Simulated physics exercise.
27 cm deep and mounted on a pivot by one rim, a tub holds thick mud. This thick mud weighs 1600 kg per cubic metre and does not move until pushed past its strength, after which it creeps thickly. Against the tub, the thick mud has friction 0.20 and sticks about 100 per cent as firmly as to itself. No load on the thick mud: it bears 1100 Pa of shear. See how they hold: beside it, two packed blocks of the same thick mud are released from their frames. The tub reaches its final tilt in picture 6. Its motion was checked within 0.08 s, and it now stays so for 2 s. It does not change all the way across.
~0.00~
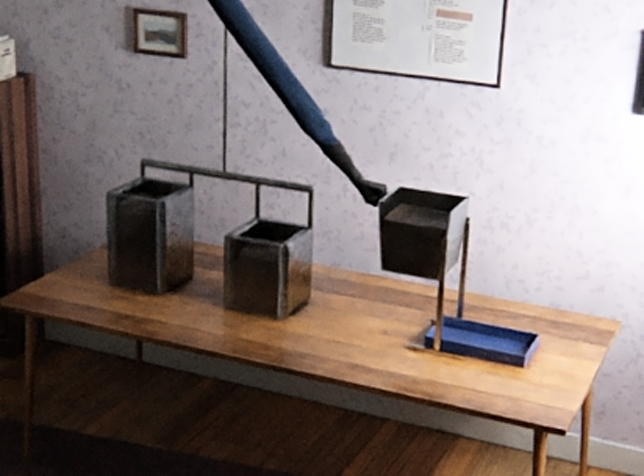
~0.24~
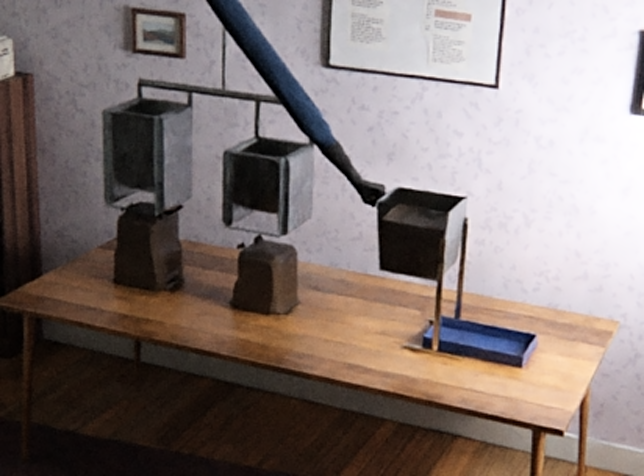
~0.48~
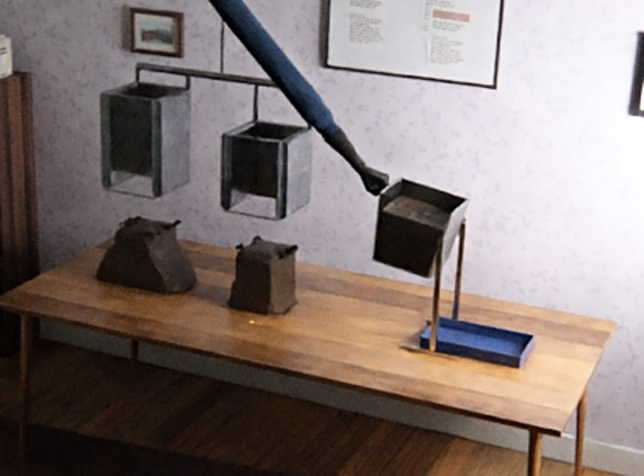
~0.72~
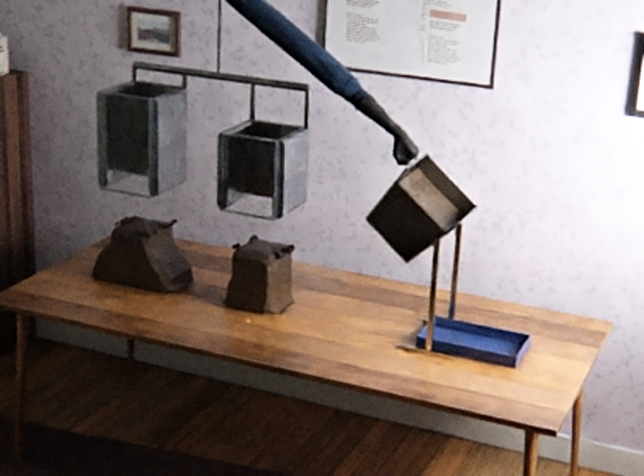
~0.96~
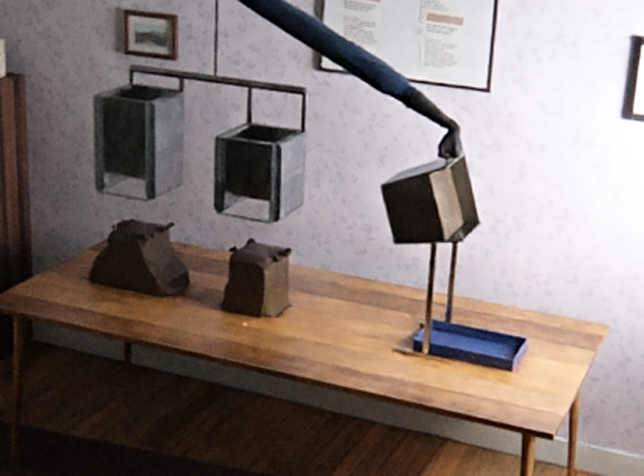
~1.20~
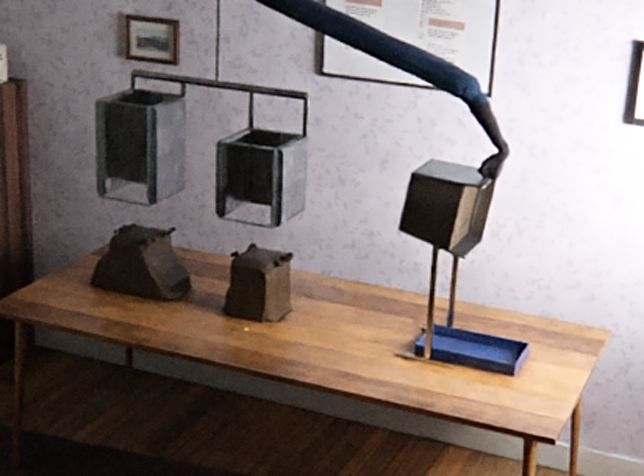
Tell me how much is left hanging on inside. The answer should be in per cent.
Roughly 60 % is left.
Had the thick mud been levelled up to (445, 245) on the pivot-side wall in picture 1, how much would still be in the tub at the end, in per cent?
In that case, around 100 percent.
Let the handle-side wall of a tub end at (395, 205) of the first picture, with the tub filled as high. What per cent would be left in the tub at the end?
Around 100 percent would still be in the tub at the end.
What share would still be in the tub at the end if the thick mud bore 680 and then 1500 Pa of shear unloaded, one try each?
You'd see 40 percent the first time and 100 percent the second.
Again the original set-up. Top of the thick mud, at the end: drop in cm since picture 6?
About 12 cm.
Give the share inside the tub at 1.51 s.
Near 100 in a hundred.
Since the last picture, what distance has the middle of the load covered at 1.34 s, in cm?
Some 1 cm.
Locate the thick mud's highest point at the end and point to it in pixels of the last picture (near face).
Highest point: Approx. (423, 209).
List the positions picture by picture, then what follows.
Handle-side rim at (380, 202), tilt 0 degrees; top of the thick mud at (435, 228); blocks stand 37 cm, 26 cm (left to right), in the first picture.
Handle-side rim at (378, 202), tilt 0 degrees; top of the thick mud at (433, 228); blocks stand 33 cm, 26 cm (left to right), in the second picture.
Handle-side rim at (382, 193), tilt 9 degrees; top of the thick mud at (384, 211); blocks stand 26 cm, 25 cm (left to right), in the third picture.
Handle-side rim at (408, 169), tilt 40 degrees; top of the thick mud at (400, 184); blocks stand 25 cm, 25 cm (left to right), in the fourth picture.
Handle-side rim at (447, 169), tilt 72 degrees; top of the thick mud at (429, 176); blocks stand 25 cm, 25 cm (left to right), in the fifth picture.
Handle-side rim at (482, 189), tilt 99 degrees; top of the thick mud at (418, 177); blocks stand 25 cm, 25 cm (left to right), in the sixth picture.
After 1.34 s, the tub is at 99 degrees and holds 100 %.
After 1.51 s, the tub is at 99 degrees and holds 100 %.
After 1.68 s, the tub is at 99 degrees and holds 92 %.
After 1.85 s, the tub is at 99 degrees and holds 75 %.
After 3.20 s, at the end, the tub is at 99 degrees and holds 60 %.
